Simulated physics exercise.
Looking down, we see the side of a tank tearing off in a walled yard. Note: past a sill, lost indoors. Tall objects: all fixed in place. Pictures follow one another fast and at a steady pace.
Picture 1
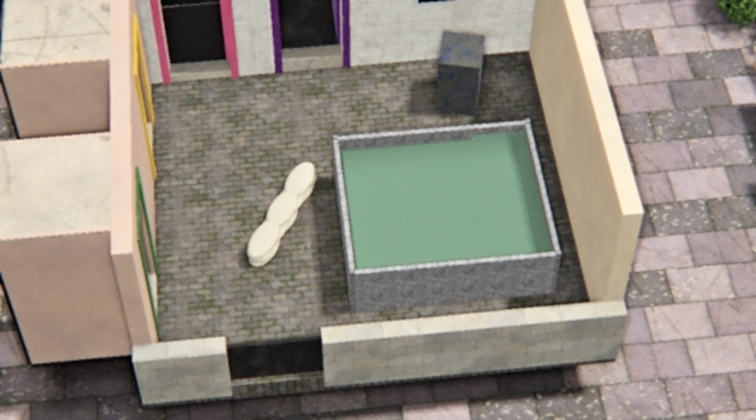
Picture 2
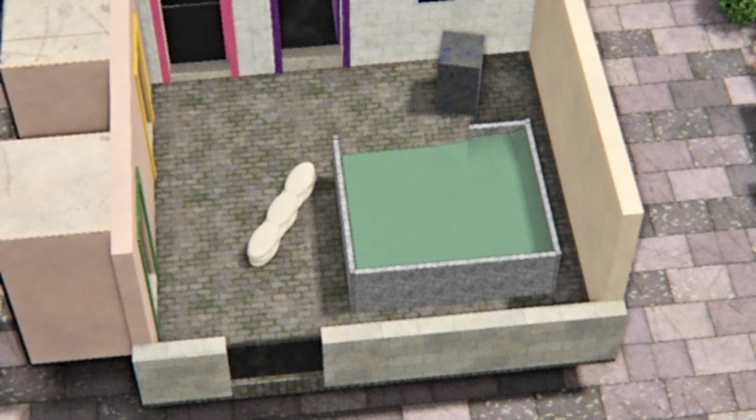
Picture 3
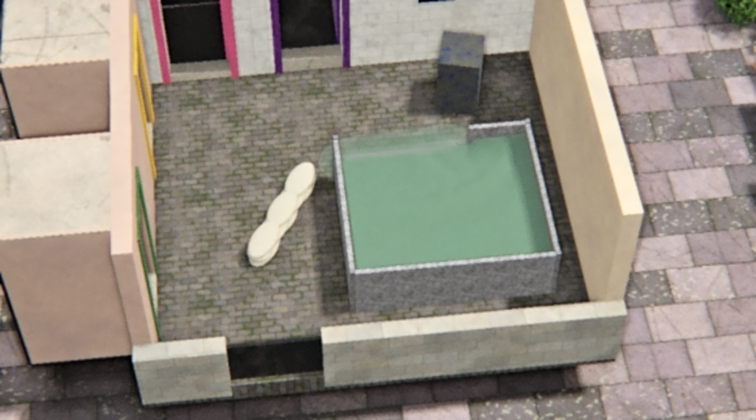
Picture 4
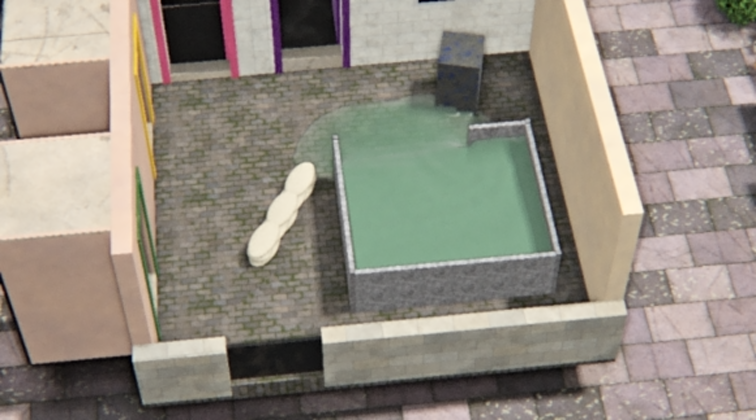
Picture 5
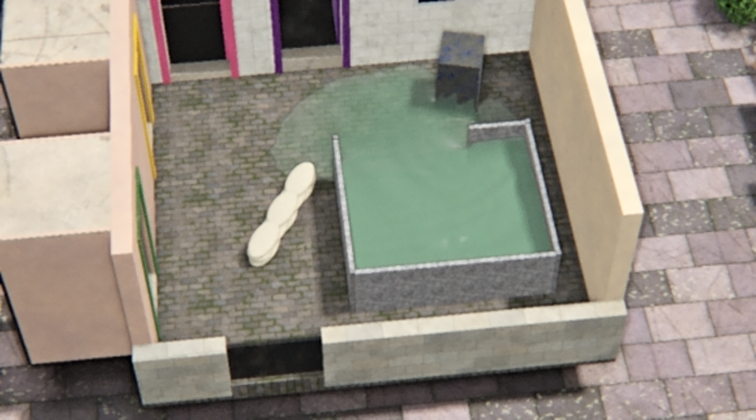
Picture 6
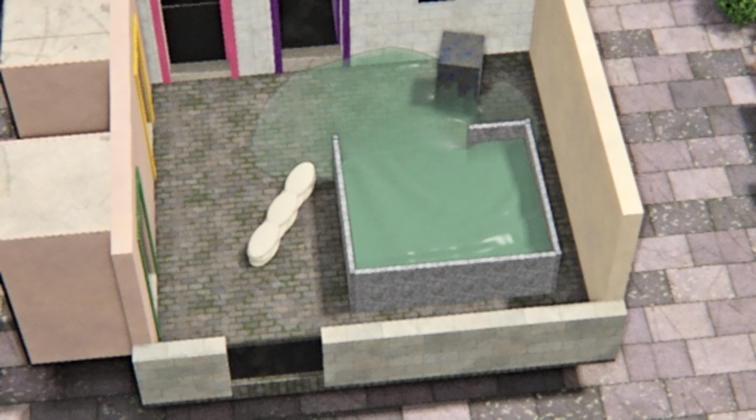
Green water pouring through a gap in the tank's far side and spreading across the paving of a walled yard.
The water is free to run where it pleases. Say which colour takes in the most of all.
Most goes in at yellow.
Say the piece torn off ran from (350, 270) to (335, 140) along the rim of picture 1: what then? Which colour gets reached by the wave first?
That would be the one in green, I reckon.
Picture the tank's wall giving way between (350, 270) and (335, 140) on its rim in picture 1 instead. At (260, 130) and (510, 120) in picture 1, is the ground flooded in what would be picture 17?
Point one soaked, point two left dry.
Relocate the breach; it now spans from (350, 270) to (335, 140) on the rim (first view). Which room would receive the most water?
My pick is the door marked green.
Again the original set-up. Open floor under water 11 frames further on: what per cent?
Near 50 in a hundred.
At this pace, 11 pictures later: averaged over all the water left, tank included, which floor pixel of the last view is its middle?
I'd put it at around (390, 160).
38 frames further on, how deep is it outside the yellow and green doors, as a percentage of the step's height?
Depth ratios, approx.: 310 and 50 percent.
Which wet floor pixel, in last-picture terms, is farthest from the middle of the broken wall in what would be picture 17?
Roughly at (152, 86).
A moment on, water covers 40 % of the floor; pink door wet at the sill, nothing in, green door not reached, yellow door not reached, purple door some in.
Next, water covers 50 % of the floor; pink door a trickle in, green door not reached, yellow door a trickle in, purple door a lot in.
Then, water covers 70 % of the floor; pink door some in, green door wet at the sill, nothing in, yellow door a lot in, purple door a lot in.
Later, water covers 90 % of the floor; pink door a lot in, green door wet at the sill, nothing in, yellow door a lot in, purple door a lot in.
In the end, water covers 95 % of the floor; pink door a lot in, green door a trickle in, yellow door a lot in, purple door a lot in; the yellow door has let in the most.
